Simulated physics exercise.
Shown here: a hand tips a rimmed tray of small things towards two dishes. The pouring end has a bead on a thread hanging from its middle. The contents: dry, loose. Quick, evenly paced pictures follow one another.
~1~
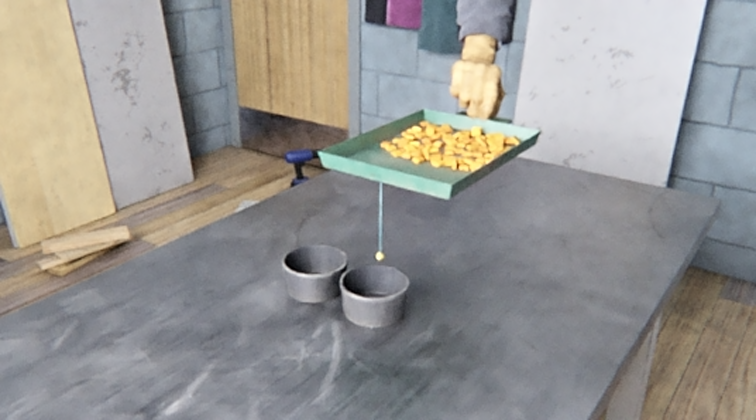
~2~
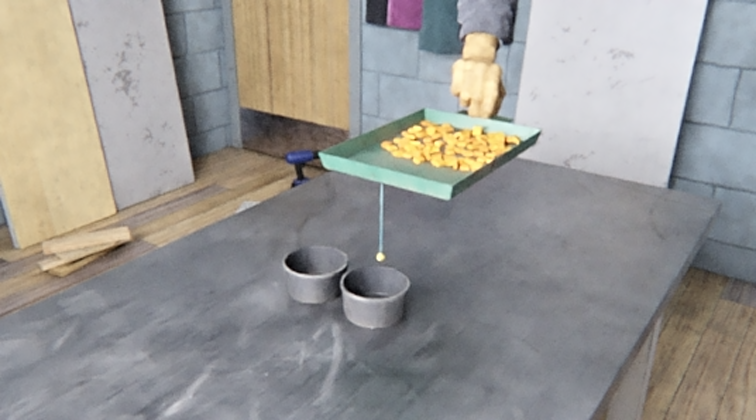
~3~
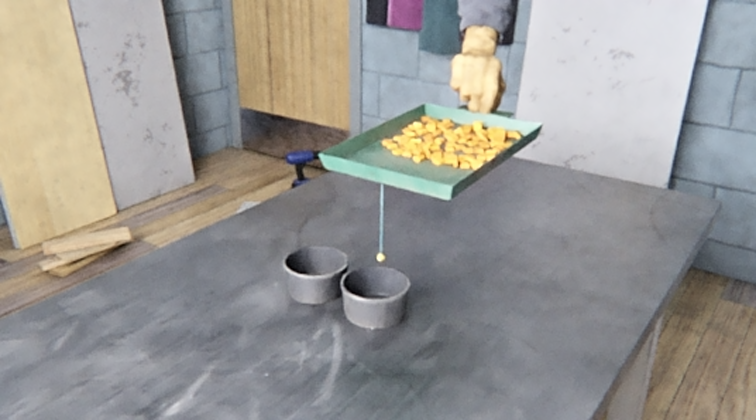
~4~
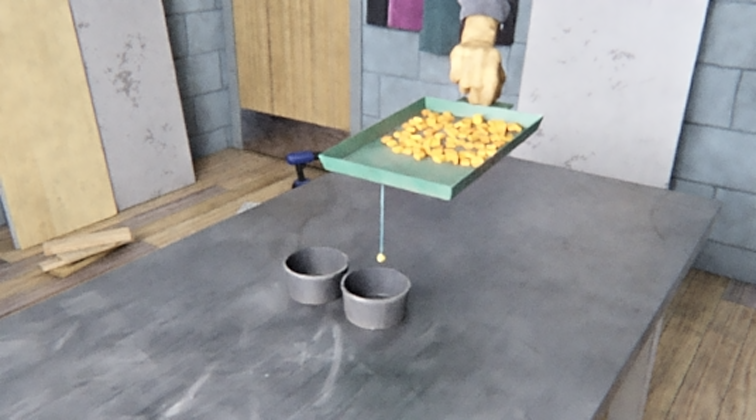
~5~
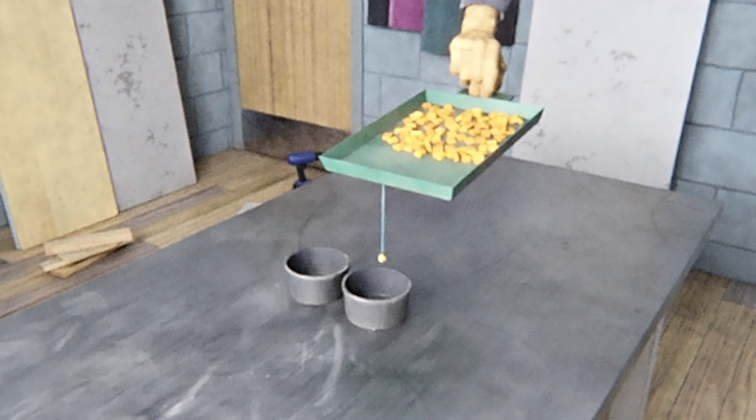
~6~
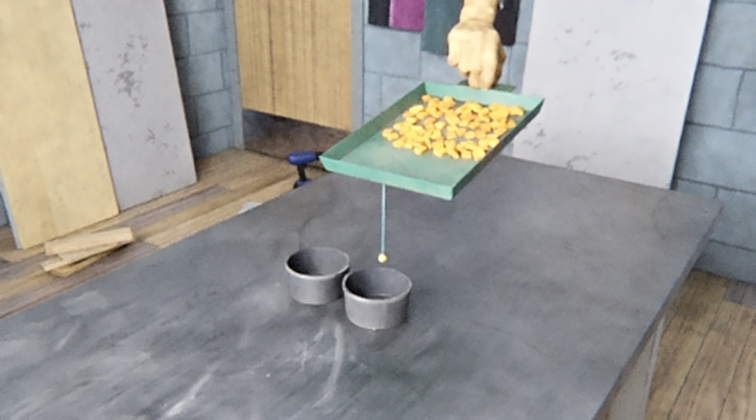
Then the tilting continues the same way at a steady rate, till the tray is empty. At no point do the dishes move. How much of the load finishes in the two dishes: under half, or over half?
Most of it finds a dish.
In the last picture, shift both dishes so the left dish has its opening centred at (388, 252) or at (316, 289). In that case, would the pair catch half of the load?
Well, it comes to a lesser portion at first and a lesser portion after that.
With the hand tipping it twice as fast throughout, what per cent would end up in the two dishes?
I'd expect near 60 per cent.
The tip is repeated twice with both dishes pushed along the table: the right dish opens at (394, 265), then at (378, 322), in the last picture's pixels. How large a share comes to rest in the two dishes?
Trial 1 about 0 %, trial 2 about 0 %.
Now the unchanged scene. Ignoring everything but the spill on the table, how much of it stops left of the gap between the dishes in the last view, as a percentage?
It amounts to some 50 percent.
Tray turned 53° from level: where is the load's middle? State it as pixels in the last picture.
About (382, 160).
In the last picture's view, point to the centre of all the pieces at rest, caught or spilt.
Resting centre, last picture - approx. (358, 305).
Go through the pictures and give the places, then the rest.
The first picture shows corners of the pouring end at (324, 151) and (449, 183), level; middle of the load at (452, 142), small crackers; left dish at (295, 284); right dish at (355, 307); bead on its thread at (380, 256).
The second picture shows corners of the pouring end at (325, 152) and (450, 183), level; middle of the load at (453, 141).
The third picture shows corners of the pouring end at (324, 153) and (450, 184), tipped barely, level across its low end; middle of the load at (453, 138).
The fourth picture shows corners of the pouring end at (324, 154) and (450, 184), tipped a little, level across its low end; middle of the load at (454, 133).
The fifth picture shows corners of the pouring end at (325, 155) and (450, 185), tipped a little, level across its low end; middle of the load at (454, 127).
The sixth picture shows corners of the pouring end at (325, 156) and (450, 184), tipped a little, level across its low end; middle of the load at (455, 121); left dish at (297, 285); right dish at (357, 309).
Soon after the last picture, tray tipped steeply; all on the tray.
A little later, tray tipped right over; nearly all on the tray; a stray few in the right dish; a stray few in the left dish.
Later still, tray tipped past a quarter turn; about half in the right dish; about a third in the left dish; about a quarter outside both.
At rest, tray tipped past a quarter turn; about half in the right dish; about a third in the left dish; about a quarter outside both.
